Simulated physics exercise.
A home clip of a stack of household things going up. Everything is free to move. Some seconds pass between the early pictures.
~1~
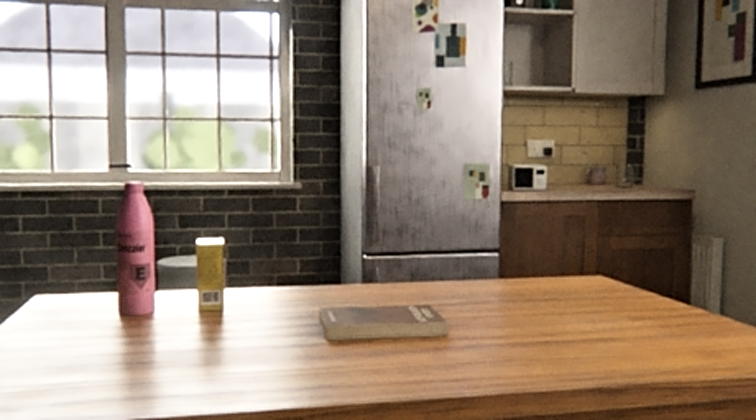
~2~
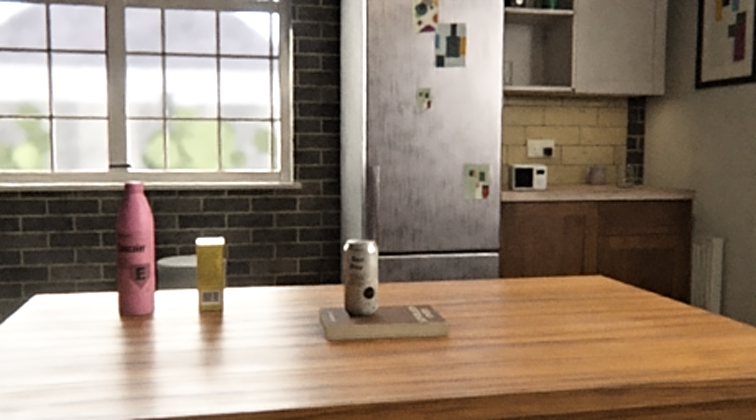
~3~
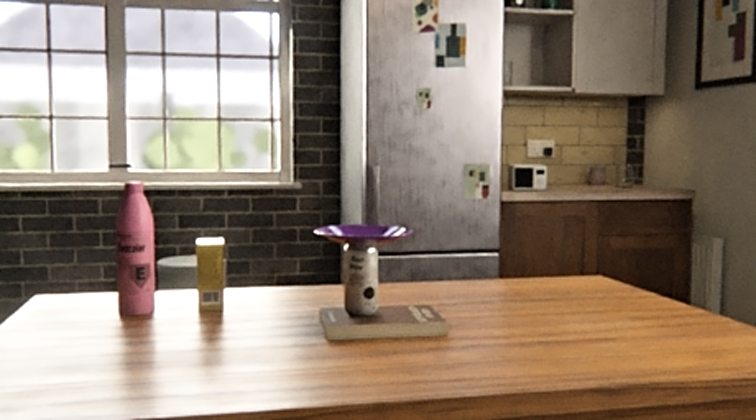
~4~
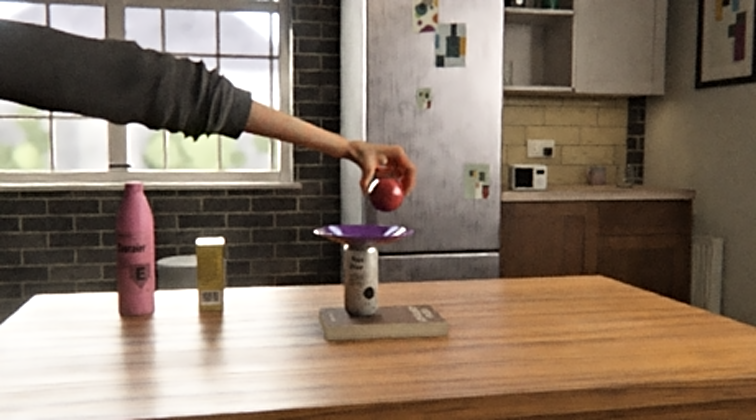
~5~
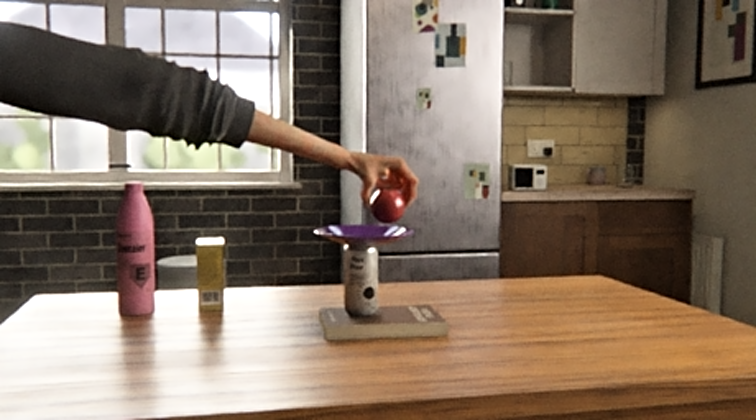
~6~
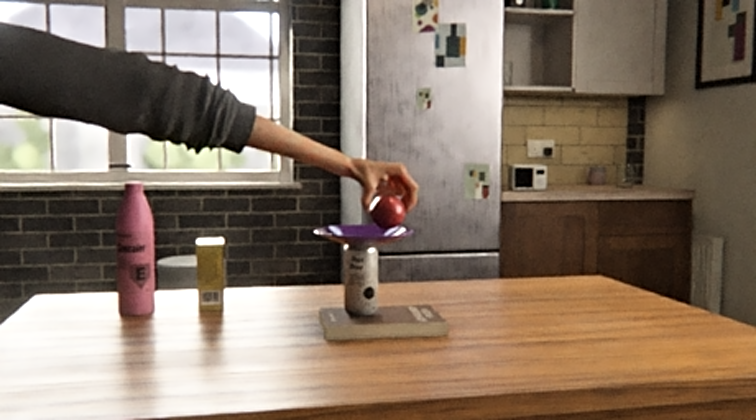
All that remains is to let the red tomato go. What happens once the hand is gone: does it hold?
Outcome: The pile keeps its balance.
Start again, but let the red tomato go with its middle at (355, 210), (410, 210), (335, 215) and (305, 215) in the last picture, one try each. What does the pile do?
First try: It holds; second try: It stays up; third try: It stays up; fourth try: It gives way.
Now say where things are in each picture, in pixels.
The last thing is not in view yet, in the first picture.
The last thing is not in view yet; pink bottle (135, 247), in the second picture.
The last thing is not in view yet; brown book (381, 321), in the third picture.
On its way; red tomato (386, 195); yellow carton (211, 274), in the fourth picture.
On its way; red tomato (388, 206); purple plate (364, 236), in the fifth picture.
In place under the hand; red tomato (388, 212); white can (361, 277), in the sixth picture.
Then, 0.90 s past the last view, nothing moves.
Then, 1.80 s past the last view, red tomato resting near (388, 213).
Finally, all 6 still in place. Final places as the last picture's camera would see them, red tomato near (388, 213). The pile stays up.
